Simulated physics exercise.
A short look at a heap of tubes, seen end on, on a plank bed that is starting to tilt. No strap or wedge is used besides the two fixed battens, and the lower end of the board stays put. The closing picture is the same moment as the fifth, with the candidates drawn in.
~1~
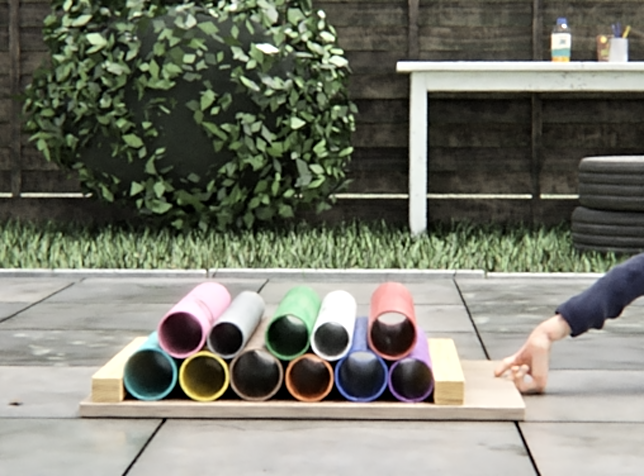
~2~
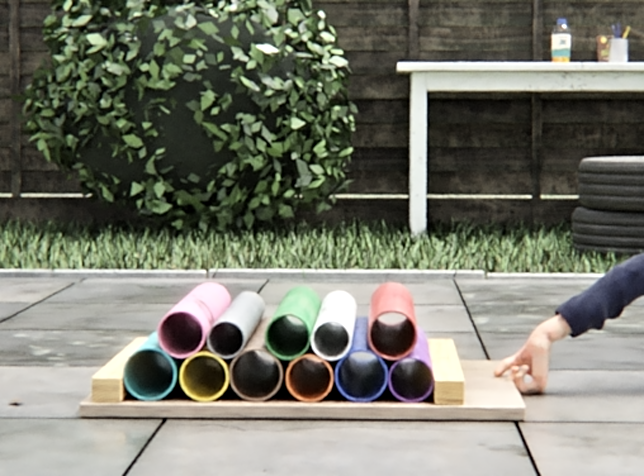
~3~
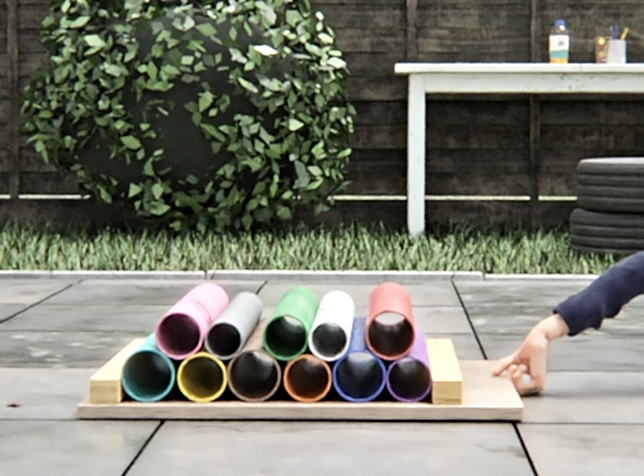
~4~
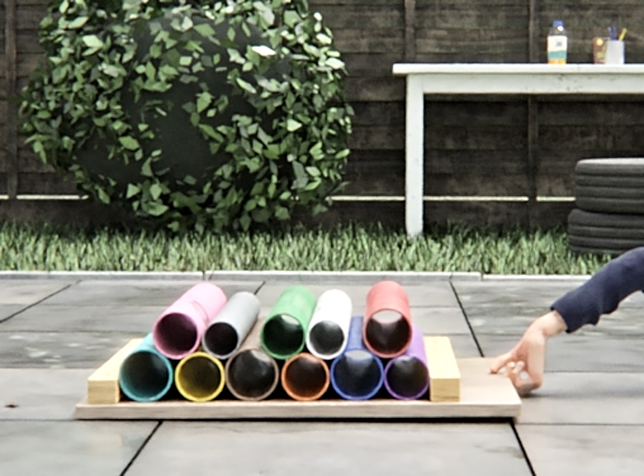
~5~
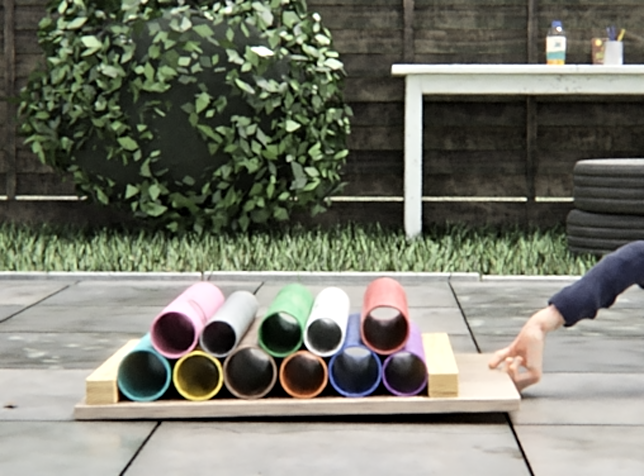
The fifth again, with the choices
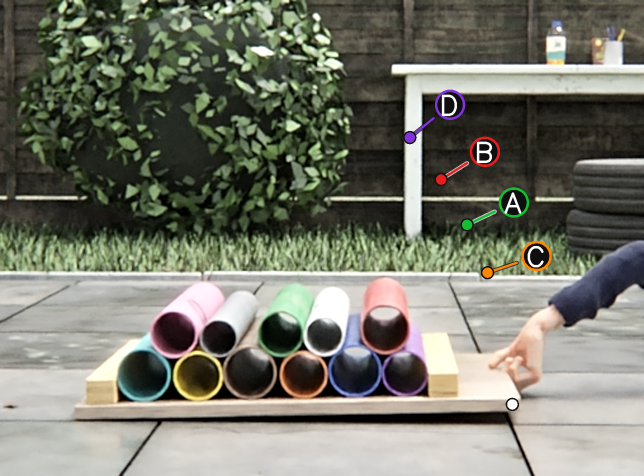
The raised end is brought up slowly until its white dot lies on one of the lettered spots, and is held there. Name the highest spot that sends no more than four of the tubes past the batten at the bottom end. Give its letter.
Up to B.
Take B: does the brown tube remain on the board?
Yes.
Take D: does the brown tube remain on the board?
Yes, with D.
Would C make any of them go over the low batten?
No.
On the marked copy, A at (467, 225); B at (441, 179); C at (488, 273); D at (410, 137); the white dot at (512, 404).
Taking B. A third of the way, board at 20°.
Two thirds of the way, board at 33°.
When it is over, board at 33°, four over the low batten (white, pink, green, grey).
As for the rest, A none over the low batten; C none over the low batten; D five over the low batten.
